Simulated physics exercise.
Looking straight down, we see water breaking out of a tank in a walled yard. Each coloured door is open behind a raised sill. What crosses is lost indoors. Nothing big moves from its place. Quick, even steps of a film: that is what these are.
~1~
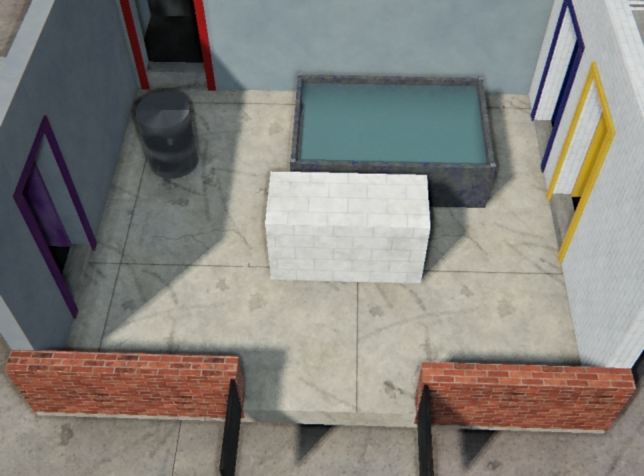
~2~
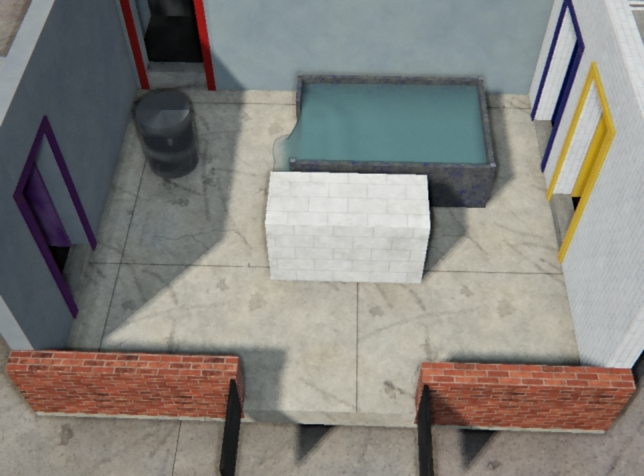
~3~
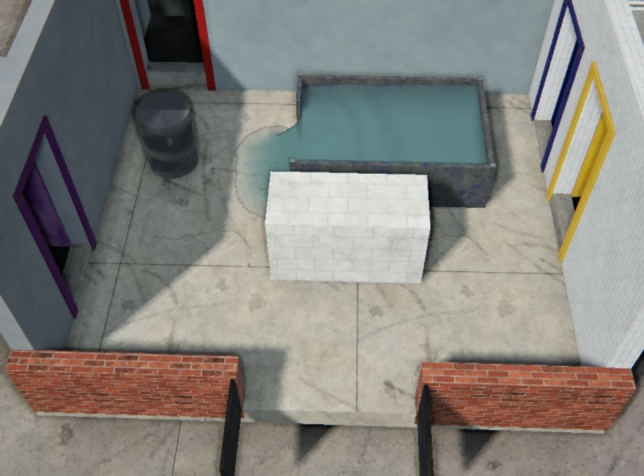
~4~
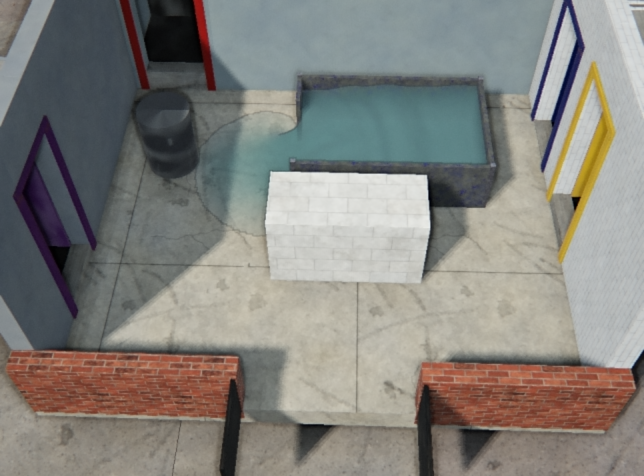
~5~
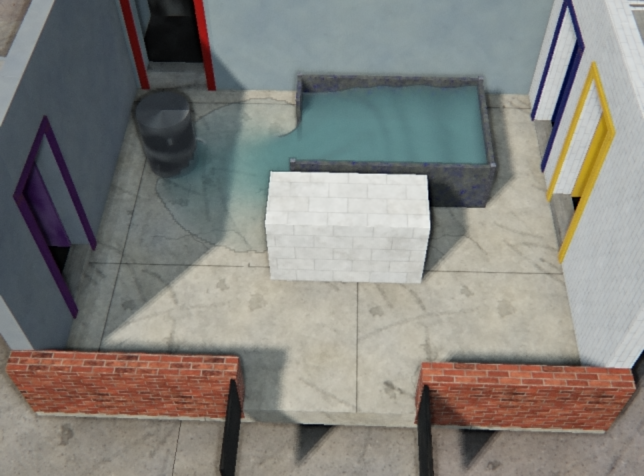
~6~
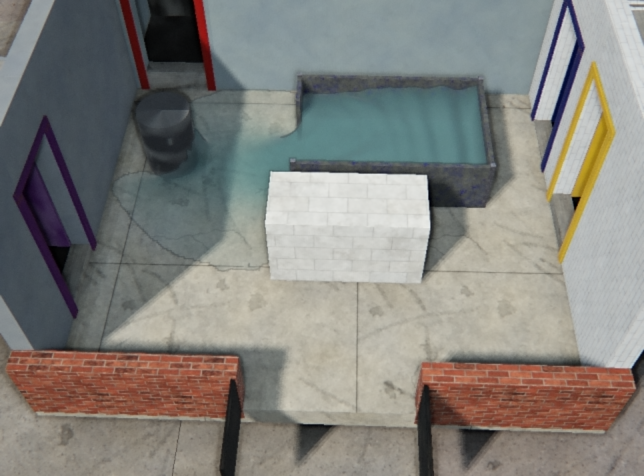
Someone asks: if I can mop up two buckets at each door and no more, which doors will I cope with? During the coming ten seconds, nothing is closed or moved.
The purple door: Too much for you; the yellow door: You will cope; the blue door: Too much for you; the red door: You will cope.
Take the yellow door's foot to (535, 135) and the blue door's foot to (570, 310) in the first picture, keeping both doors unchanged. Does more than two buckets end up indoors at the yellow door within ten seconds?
Result - yellow: Remains below the limit.
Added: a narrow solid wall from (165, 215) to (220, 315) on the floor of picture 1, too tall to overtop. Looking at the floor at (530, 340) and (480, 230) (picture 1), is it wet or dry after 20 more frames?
Not wet, not wet.
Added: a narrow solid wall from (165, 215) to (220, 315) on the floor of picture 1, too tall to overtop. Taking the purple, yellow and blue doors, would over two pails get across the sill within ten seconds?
Purple undershoots; yellow undershoots; blue overshoots.
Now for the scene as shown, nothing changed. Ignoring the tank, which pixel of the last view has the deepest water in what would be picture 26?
Somewhere around pixel (57, 383).
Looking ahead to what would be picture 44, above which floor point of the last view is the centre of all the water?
I'd put it at around (283, 223).
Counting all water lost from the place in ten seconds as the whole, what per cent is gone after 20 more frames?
Estimated share: Close to 15 %.
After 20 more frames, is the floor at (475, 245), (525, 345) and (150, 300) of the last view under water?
In that order: No water, not flooded, covered.
A moment on, water covers 35 % of the floor; the purple door wet at the sill, nothing in, the yellow door not reached, the blue door not reached, the red door wet at the sill, nothing in.
Next, water covers 40 % of the floor; the purple door over two buckets in, the yellow door not reached, the blue door not reached, the red door wet at the sill, nothing in.
Then, water covers 60 % of the floor; the purple door over two buckets in, the yellow door not reached, the blue door not reached, the red door wet at the sill, nothing in.
Later, water covers 90 % of the floor; the purple door far over two buckets in, the yellow door wet at the sill, nothing in, the blue door under two buckets in, the red door wet at the sill, nothing in.
In the end, water covers 95 % of the floor; the purple door far over two buckets in, the yellow door wet at the sill, nothing in, the blue door over two buckets in, the red door wet at the sill, nothing in.
